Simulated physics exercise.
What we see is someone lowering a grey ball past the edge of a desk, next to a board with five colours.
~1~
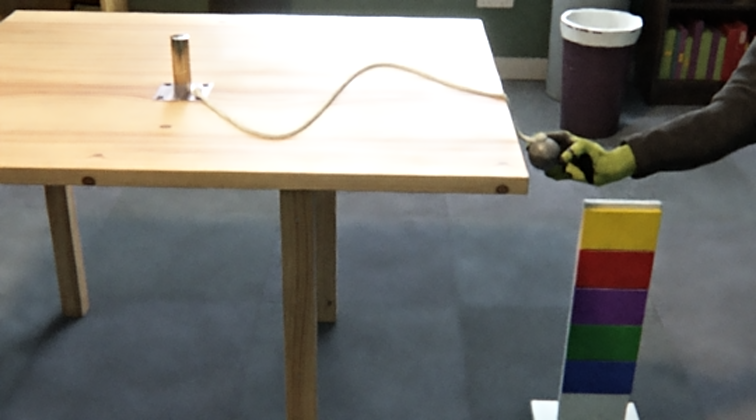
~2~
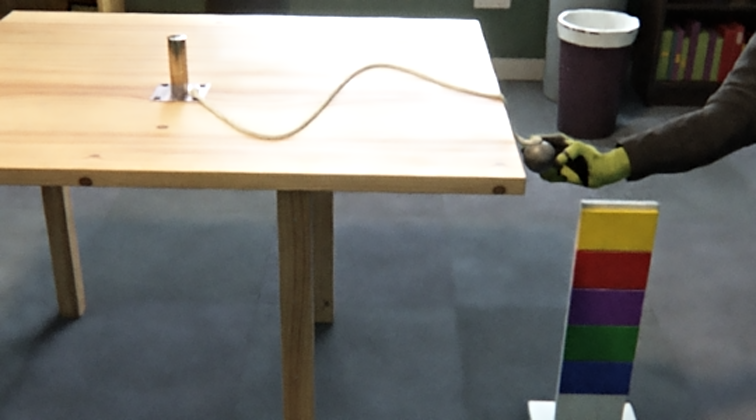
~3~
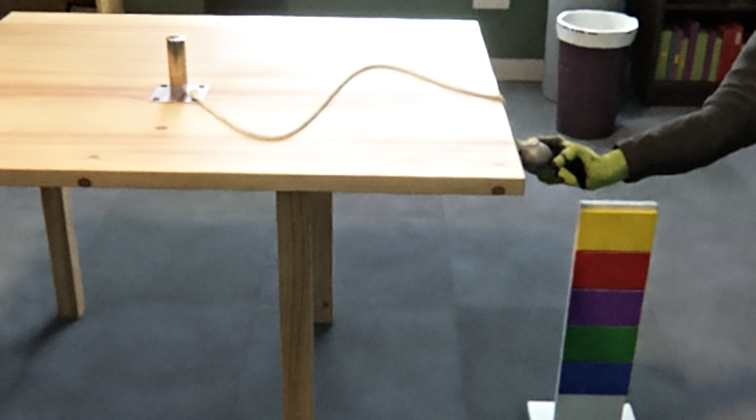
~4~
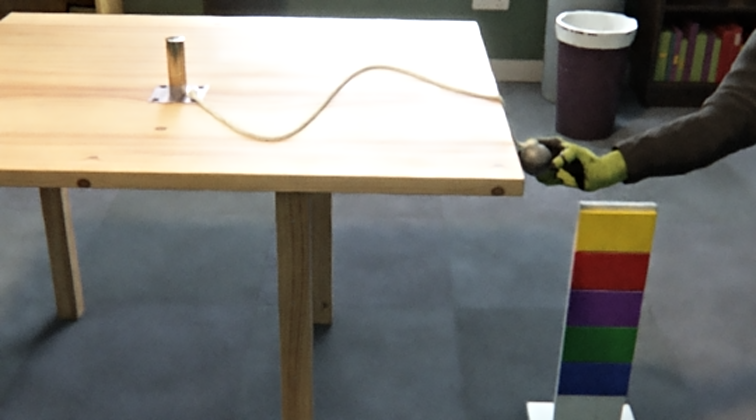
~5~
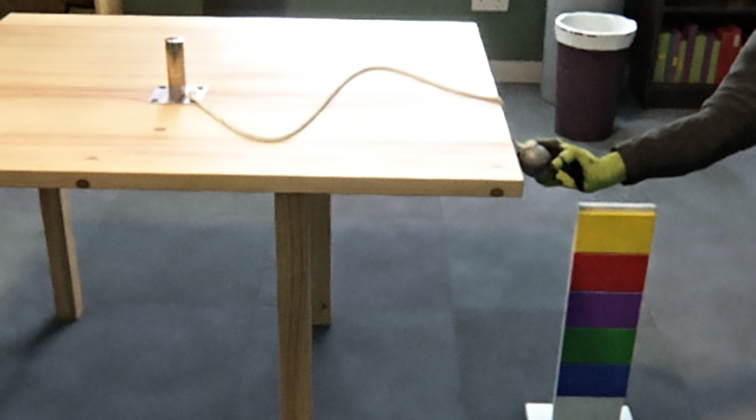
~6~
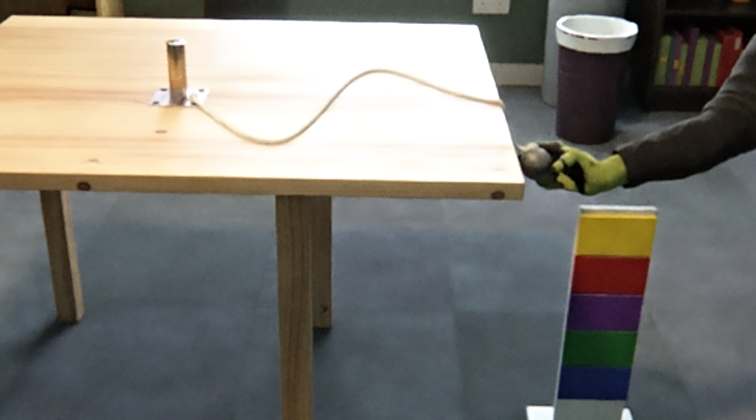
A gloved hand held a grey ball just past the right edge of a wooden table, with a slack cord running back to a metal post, and almost nothing moved.
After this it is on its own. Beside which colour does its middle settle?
The cord holds its middle at blue.
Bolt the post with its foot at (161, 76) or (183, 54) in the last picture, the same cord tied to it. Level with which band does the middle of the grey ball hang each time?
Taking them in turn: Green; green.
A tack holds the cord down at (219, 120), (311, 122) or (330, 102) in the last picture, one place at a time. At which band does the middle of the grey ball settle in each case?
One after the other, green; purple; red.
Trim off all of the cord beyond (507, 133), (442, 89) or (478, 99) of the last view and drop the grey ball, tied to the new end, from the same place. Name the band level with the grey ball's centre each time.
It would be green; red; purple.
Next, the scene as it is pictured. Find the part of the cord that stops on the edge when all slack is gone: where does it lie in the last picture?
Near (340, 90).
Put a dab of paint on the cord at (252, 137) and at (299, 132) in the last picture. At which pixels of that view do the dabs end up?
About (320, 105), and the other about (378, 108).
Early on, ball near (473, 377); level with blue.
Midway, ball near (489, 396); level with blue.
Finally, ball near (477, 398); level with blue. At blue.
